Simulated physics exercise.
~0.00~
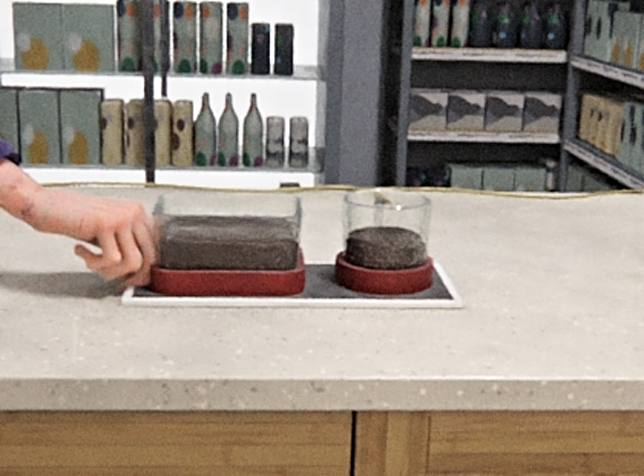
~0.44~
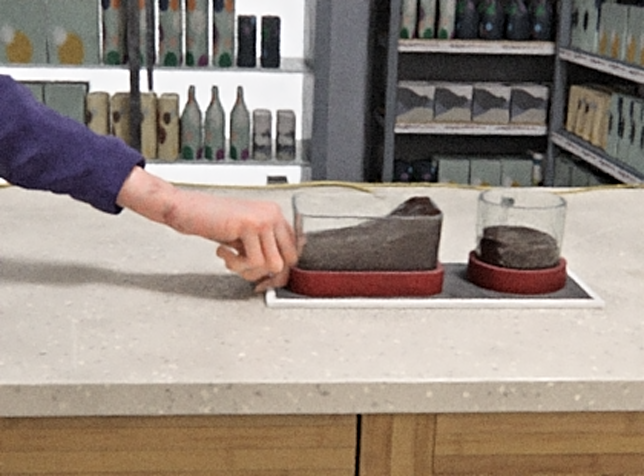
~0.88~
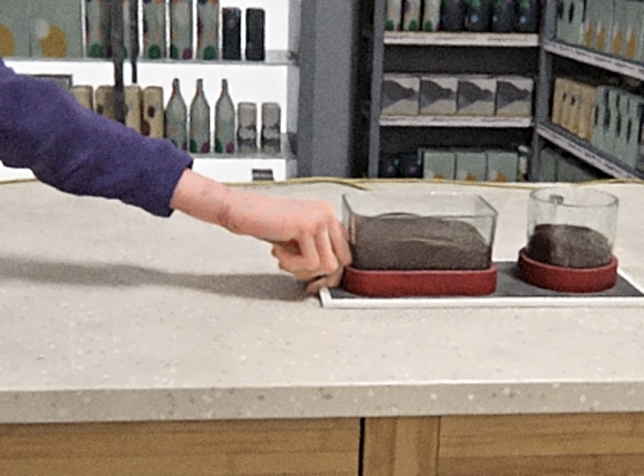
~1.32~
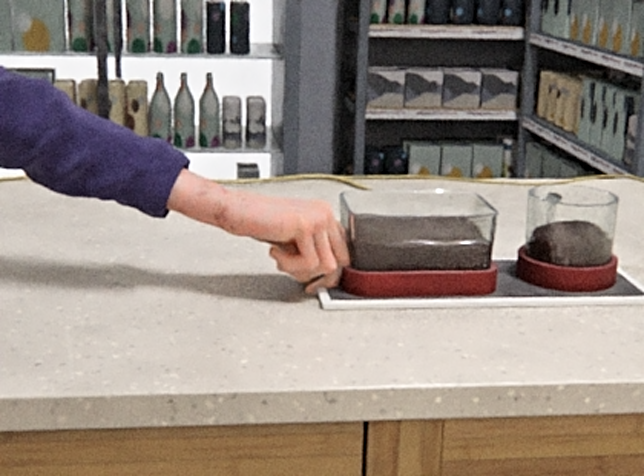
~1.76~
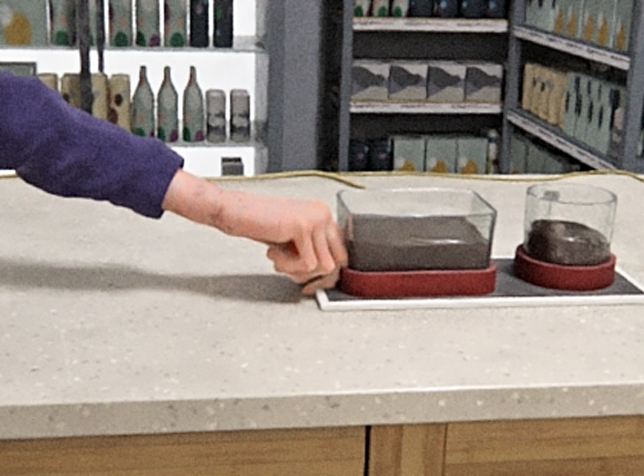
Shop counter, a hand sliding a tray of dark liquid in two open clear containers rightward, the contents sloshing, then settling.
